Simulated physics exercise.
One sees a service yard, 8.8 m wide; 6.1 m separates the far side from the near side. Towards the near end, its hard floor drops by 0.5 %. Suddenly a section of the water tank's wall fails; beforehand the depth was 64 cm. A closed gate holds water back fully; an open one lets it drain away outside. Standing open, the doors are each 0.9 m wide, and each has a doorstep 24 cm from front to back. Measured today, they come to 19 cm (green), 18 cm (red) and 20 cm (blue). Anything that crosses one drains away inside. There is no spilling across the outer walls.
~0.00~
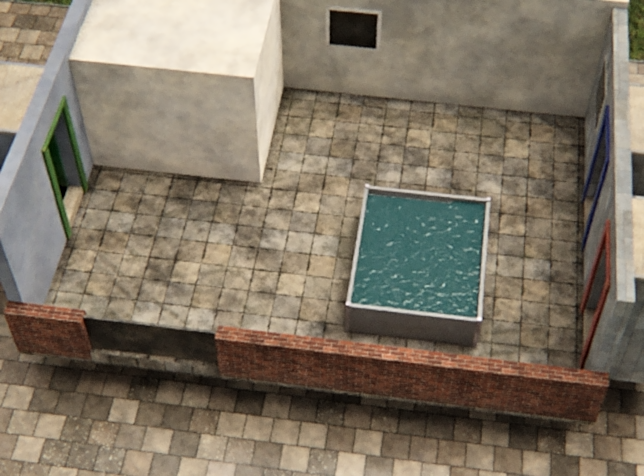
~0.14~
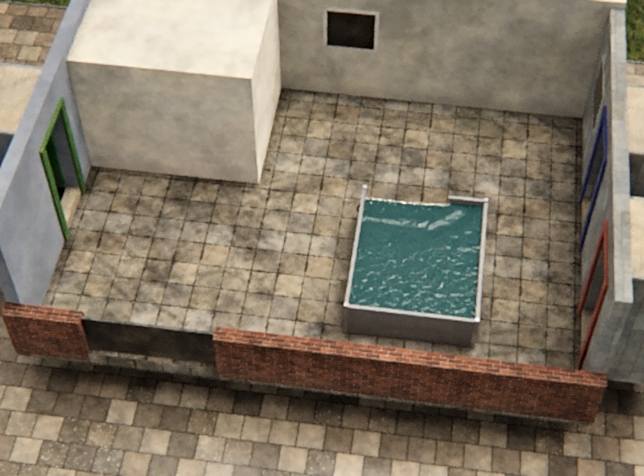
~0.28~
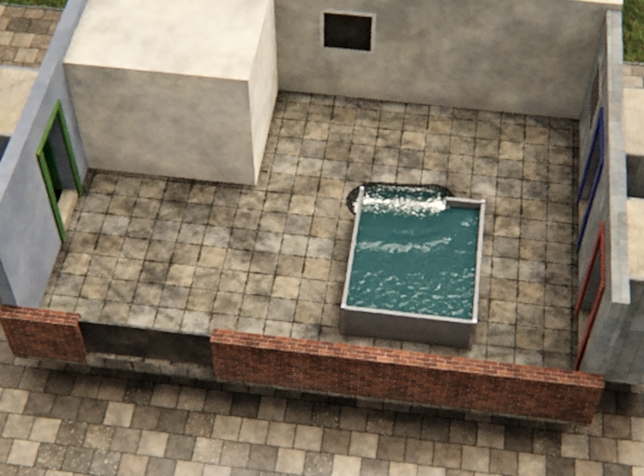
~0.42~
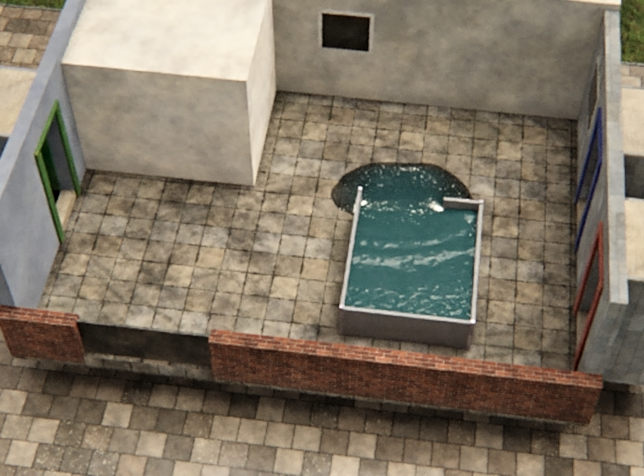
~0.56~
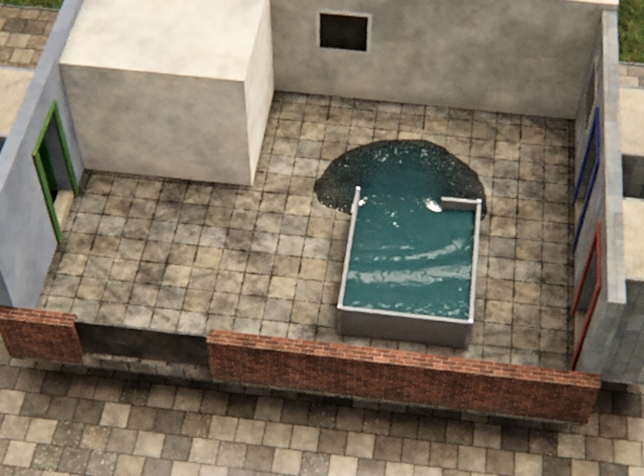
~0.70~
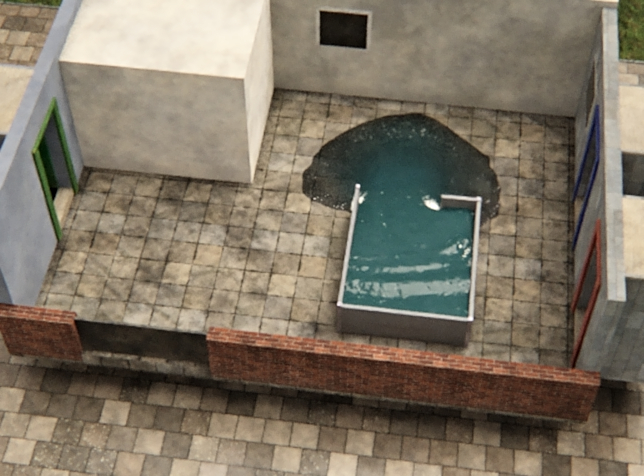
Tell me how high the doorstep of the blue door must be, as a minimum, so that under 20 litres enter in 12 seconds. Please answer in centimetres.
It would need to be about 5 cm high.
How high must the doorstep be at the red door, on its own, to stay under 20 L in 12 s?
Red: Roughly 11.0 cm.
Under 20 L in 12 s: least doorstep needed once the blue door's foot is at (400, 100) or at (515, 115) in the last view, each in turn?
About 28 cm for the first and 12.5 cm for the second.
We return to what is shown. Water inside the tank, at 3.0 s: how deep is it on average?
27 cm, roughly.
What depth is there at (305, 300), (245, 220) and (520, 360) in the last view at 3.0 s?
About 0, 0 and 0 cm.
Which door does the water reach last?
Green.
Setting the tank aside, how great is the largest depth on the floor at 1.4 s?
Around 34 centimetres.
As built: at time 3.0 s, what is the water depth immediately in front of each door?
Depths in cm: Green 0, red 0, blue 1.
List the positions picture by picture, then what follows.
The first frame shows the water tank at (420, 253) is whole and still, 64 cm deep; the blue door at (595, 185) is dry.
In the second frame, the gap is on the far side, the front 0.3 m out at a hidden place; the back of the water tank holds 64 cm.
In the third frame, the gap is on the far side, the front 0.8 m out at (425, 187); the back of the water tank holds 64 cm.
In the fourth frame, the gap is on the far side, the front 1.3 m out at (415, 167); the back of the water tank holds 64 cm.
In the fifth frame, the gap is on the far side, the front 1.9 m out at (419, 143); the back of the water tank holds 64 cm.
In the sixth frame, the gap is on the far side, the front 2.5 m out at (406, 118); the back of the water tank holds 63 cm; the blue door at (585, 185), 3.1 m from the gap, is still 1.6 m from the nearest water.
After 1.4 s water covers 25 % of the floor, deepest (34 cm) near (391, 208); it has not reached the blue door.
After 3.0 s water covers 30 % of the floor, deepest (35 cm) near (282, 94); it has not reached the blue door.
After 12.0 s water covers 95 % of the floor, deepest (14 cm) near (472, 387); 6 cm at the blue door, 0 litres in over its 20 cm doorstep.
At the blue door as built, the water arrived by 3.2 s and peaked near 9 cm at 6.6 s.
With a doorstep of 4 cm, 35 litres would have come in within the 12 s; with 5.5 cm, 15 litres. So under 20 litres takes about 5 cm.
